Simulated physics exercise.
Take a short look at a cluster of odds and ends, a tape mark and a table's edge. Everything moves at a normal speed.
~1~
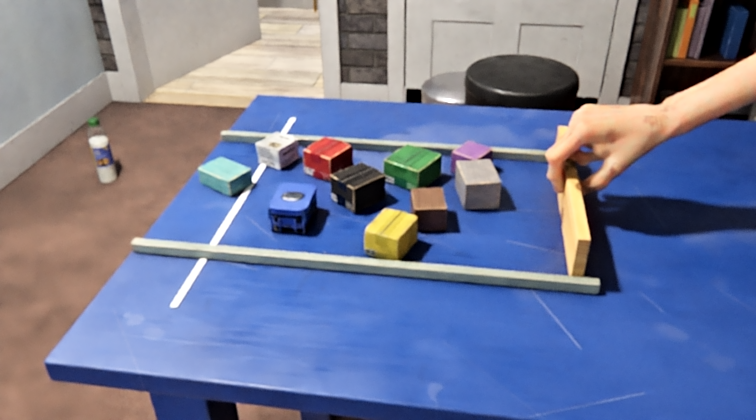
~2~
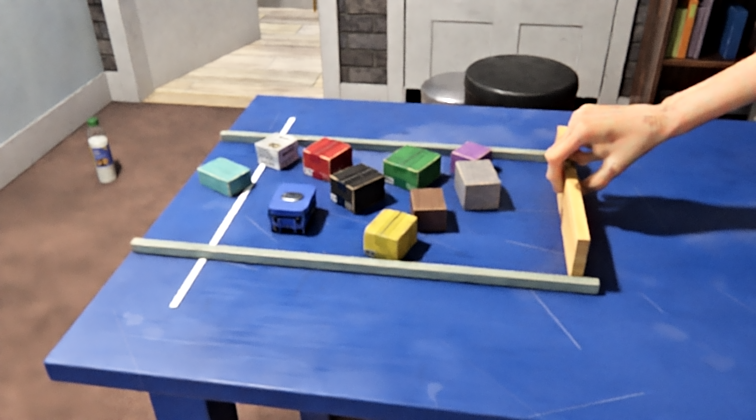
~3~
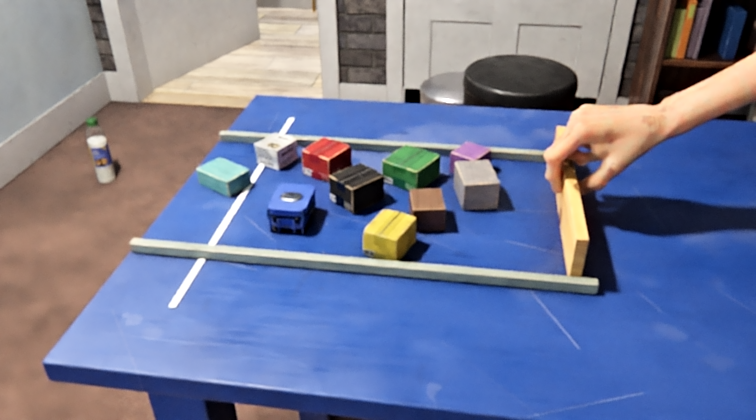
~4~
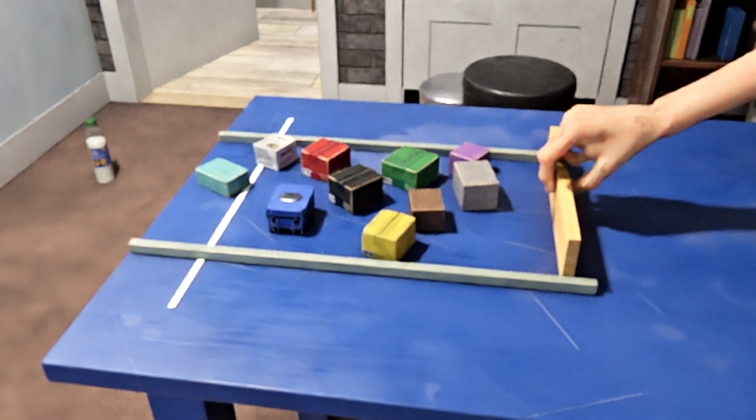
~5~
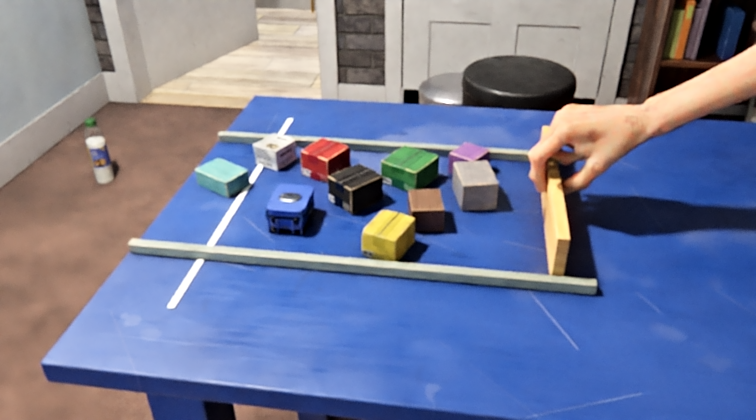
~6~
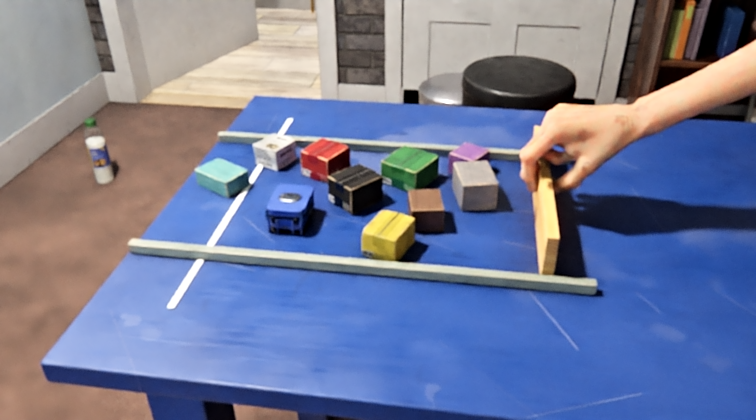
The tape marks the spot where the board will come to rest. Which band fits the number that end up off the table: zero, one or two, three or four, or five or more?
Most likely the sweep will knock off three or four.
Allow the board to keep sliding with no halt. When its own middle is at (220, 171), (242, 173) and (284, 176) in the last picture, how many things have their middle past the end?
Going through the three positions, you'd get 6, 3 and 1.
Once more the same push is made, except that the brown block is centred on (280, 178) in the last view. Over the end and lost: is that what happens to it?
From that start, the object then does not stay.
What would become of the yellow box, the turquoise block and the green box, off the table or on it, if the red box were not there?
In that case the yellow box stays where it is, the turquoise block goes off the edge, the green box stays where it is.
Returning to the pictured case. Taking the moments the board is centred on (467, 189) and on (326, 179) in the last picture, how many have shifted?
One spot: 3. Other spot: 9.
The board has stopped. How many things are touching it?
Tally at the end: 4.
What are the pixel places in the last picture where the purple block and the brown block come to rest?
Near (250, 150) and (221, 193).
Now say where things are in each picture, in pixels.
In the first picture, turquoise block (226, 176); white box (278, 151); blue case (294, 208); board (569, 195); tape (247, 191).
In the second picture, white box (278, 151); green box (412, 168).
In the third picture, blue case (293, 208); red box (327, 159).
In the fourth picture, turquoise block (223, 177); black box (356, 188).
In the fifth picture, white box (275, 152); purple block (469, 161).
In the sixth picture, turquoise block (223, 177); white box (275, 152); blue case (291, 209); board (543, 194); tape (244, 192).
Early on, none off yet; turquoise block at rest near (223, 177); white box at rest near (275, 152); blue case at rest near (291, 209).
A while later, none off yet; turquoise block at rest near (223, 177); white box travelled about its own width near (256, 150); blue case at rest near (291, 210).
Further along, none off yet; turquoise block travelled about its own width near (195, 176); white box leaning well over near (191, 150); blue case travelled about its own width near (222, 203).
Finally, the number that fall off is three or four; lost, red box, white box and turquoise block.
